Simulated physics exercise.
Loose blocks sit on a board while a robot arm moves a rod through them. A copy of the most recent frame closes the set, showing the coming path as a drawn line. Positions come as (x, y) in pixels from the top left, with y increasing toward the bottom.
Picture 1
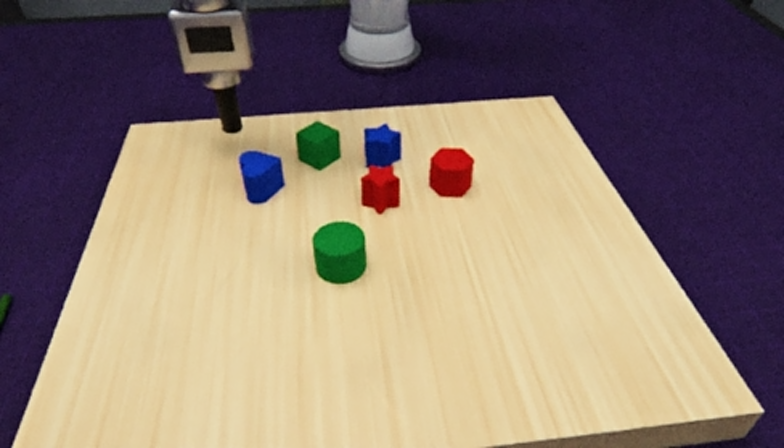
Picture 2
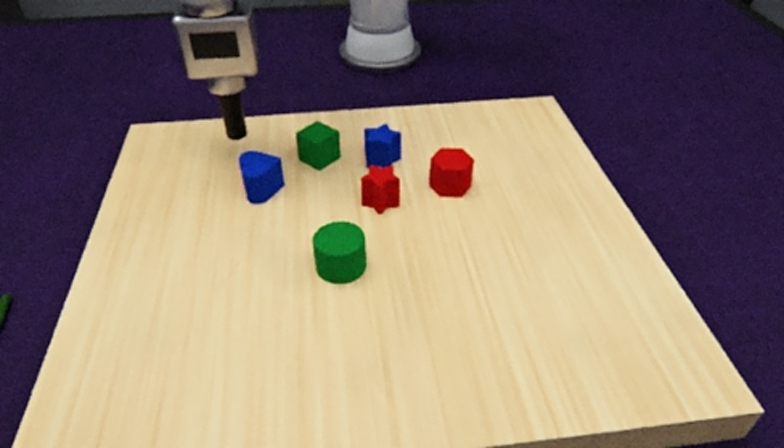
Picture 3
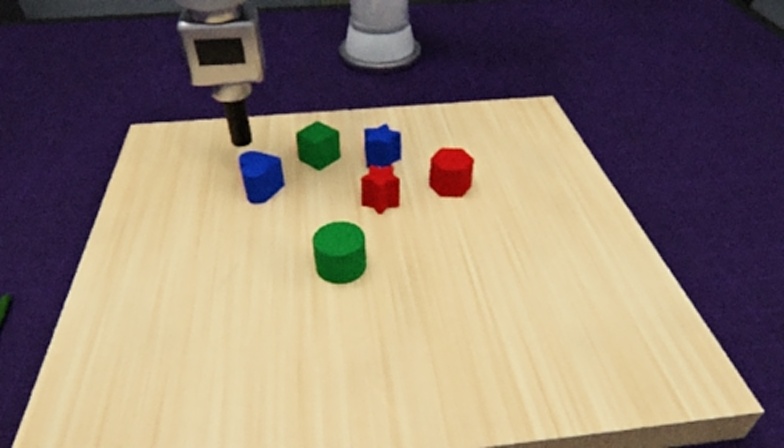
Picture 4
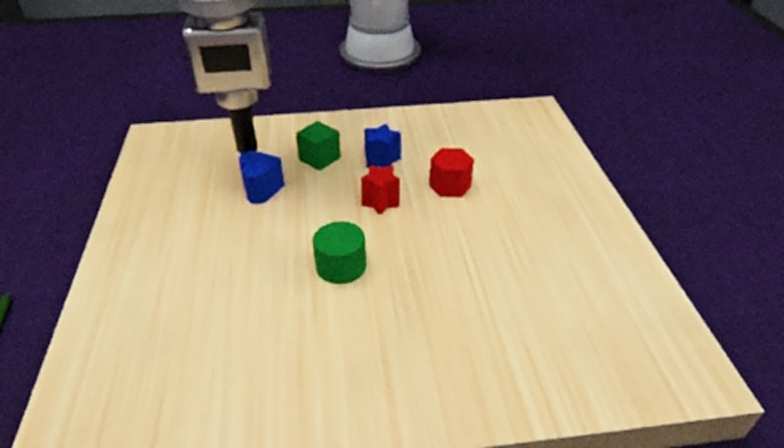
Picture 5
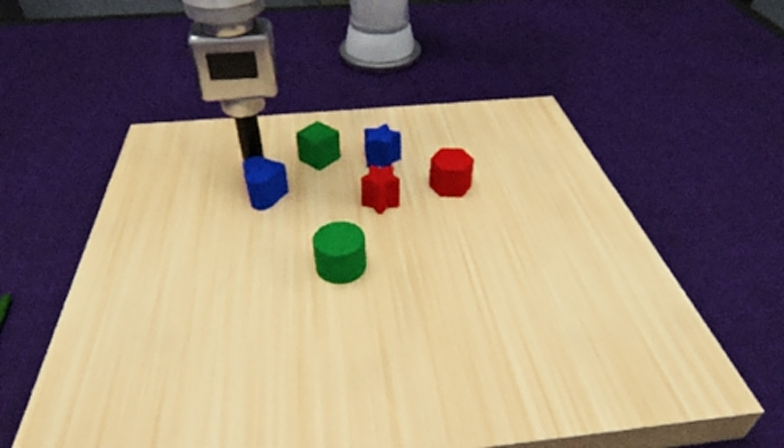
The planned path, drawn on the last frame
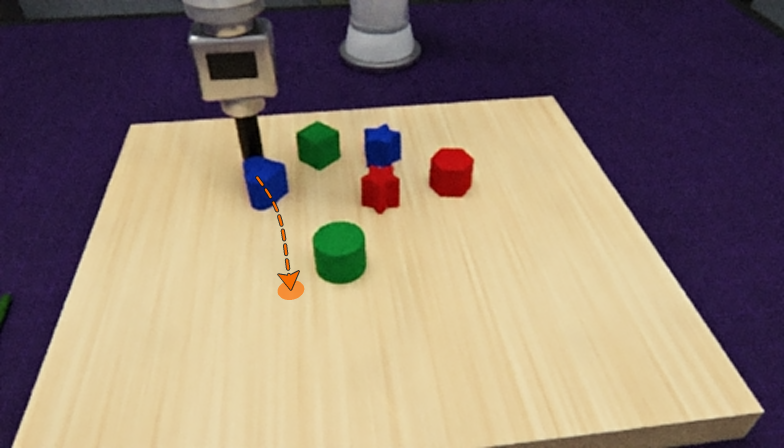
A robot arm holding a dark rod reaches over the far left of a pale wooden board on a purple surface, seen from above at a fixed angle. Near the rod sits a blue heart-shaped block, with a green cube, blue and red stars, a red hexagonal block and a green cylinder rightward. The rod moves slowly nearer and slightly right, nudging the blue heart-shaped block a little.
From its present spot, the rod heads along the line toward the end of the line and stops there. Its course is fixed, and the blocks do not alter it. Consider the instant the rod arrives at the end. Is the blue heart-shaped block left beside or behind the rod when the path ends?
No, it doesn't check out.
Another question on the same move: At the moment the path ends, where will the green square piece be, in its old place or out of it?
Well, the green square piece holds its place.
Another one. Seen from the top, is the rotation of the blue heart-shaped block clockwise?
Going by the path, no.
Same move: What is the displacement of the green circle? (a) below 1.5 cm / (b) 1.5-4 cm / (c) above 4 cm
That would be a.
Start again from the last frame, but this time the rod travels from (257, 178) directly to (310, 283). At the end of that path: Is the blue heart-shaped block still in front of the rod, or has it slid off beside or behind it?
Still in front.
The drawn path runs from (257, 178) through (282, 226) to (291, 290).
The first path, step by step. One third of the way, rod at (273, 187); blue heart-shaped block at (280, 201).
Two thirds of the way, rod at (282, 224); blue heart-shaped block at (295, 238), turned 25° anticlockwise.
At the end, rod at (287, 268); blue heart-shaped block at (310, 277), turned 80° anticlockwise; green square piece not moved; green circle at (342, 239).
